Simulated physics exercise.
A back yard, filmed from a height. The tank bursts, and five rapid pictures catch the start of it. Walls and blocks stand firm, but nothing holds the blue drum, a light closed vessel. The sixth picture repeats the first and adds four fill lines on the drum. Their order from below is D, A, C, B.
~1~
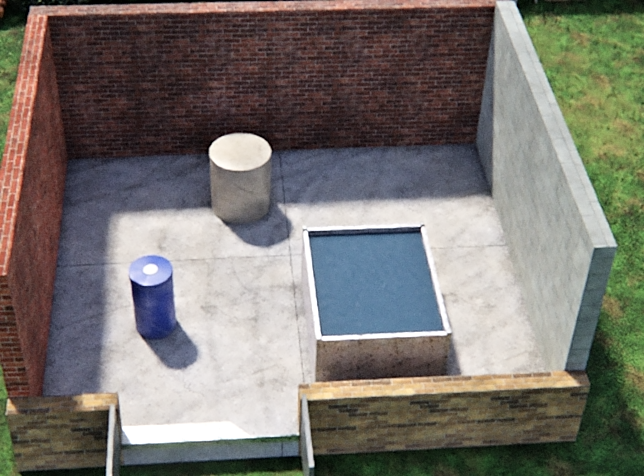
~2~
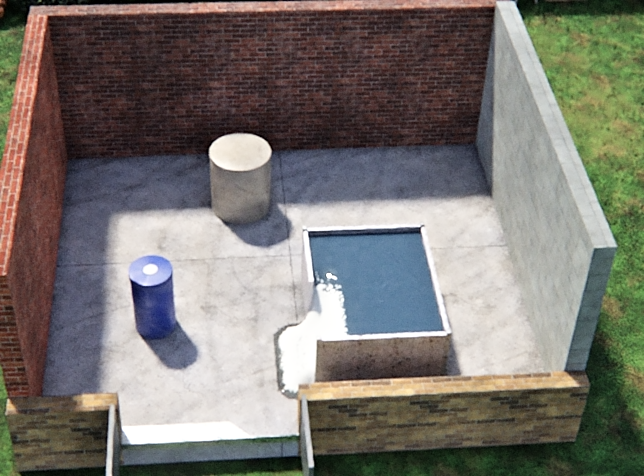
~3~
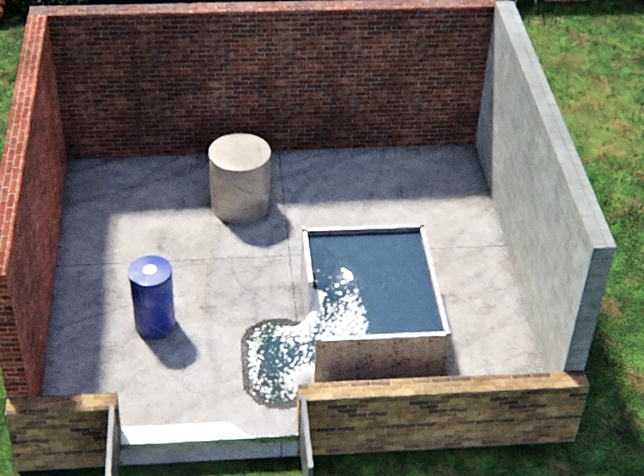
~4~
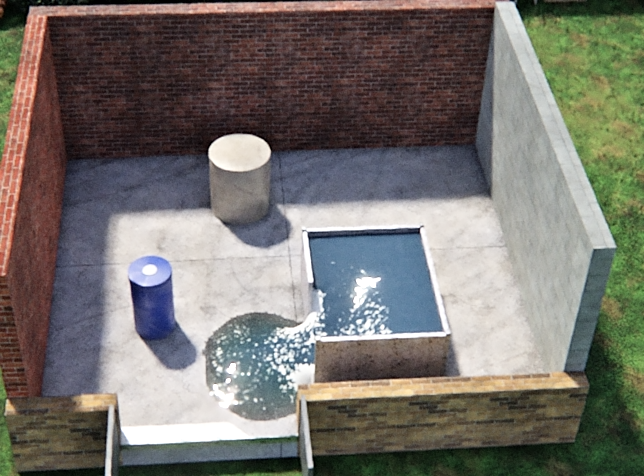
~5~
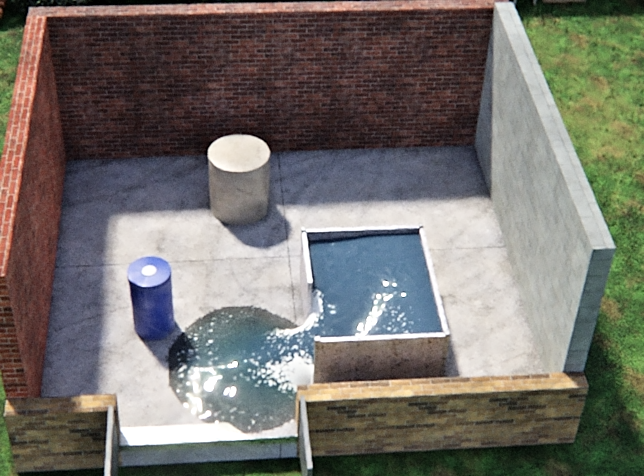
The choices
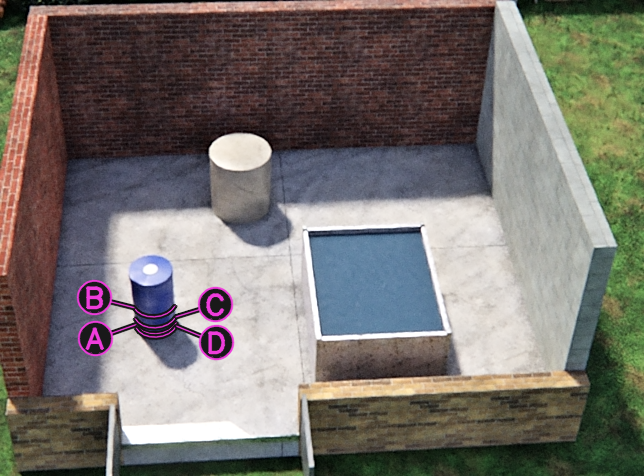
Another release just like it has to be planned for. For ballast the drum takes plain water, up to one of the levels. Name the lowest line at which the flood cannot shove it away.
B.
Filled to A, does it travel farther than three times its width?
Yes, it does.
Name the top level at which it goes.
That would be C.
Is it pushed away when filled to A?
Yes, it does.
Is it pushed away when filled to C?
Yes, that goes wrong.
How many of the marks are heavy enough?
One of the four.
On the marked copy, A at (155, 333); B at (154, 316); C at (155, 327); D at (156, 337); from the bottom up D, A, C, B.
Choosing A, it is pushed about 5 times its own width away.
Choosing B, it does not move.
Choosing C, it is pushed about its own width away.
Choosing D, it is pushed about 7 times its own width away.
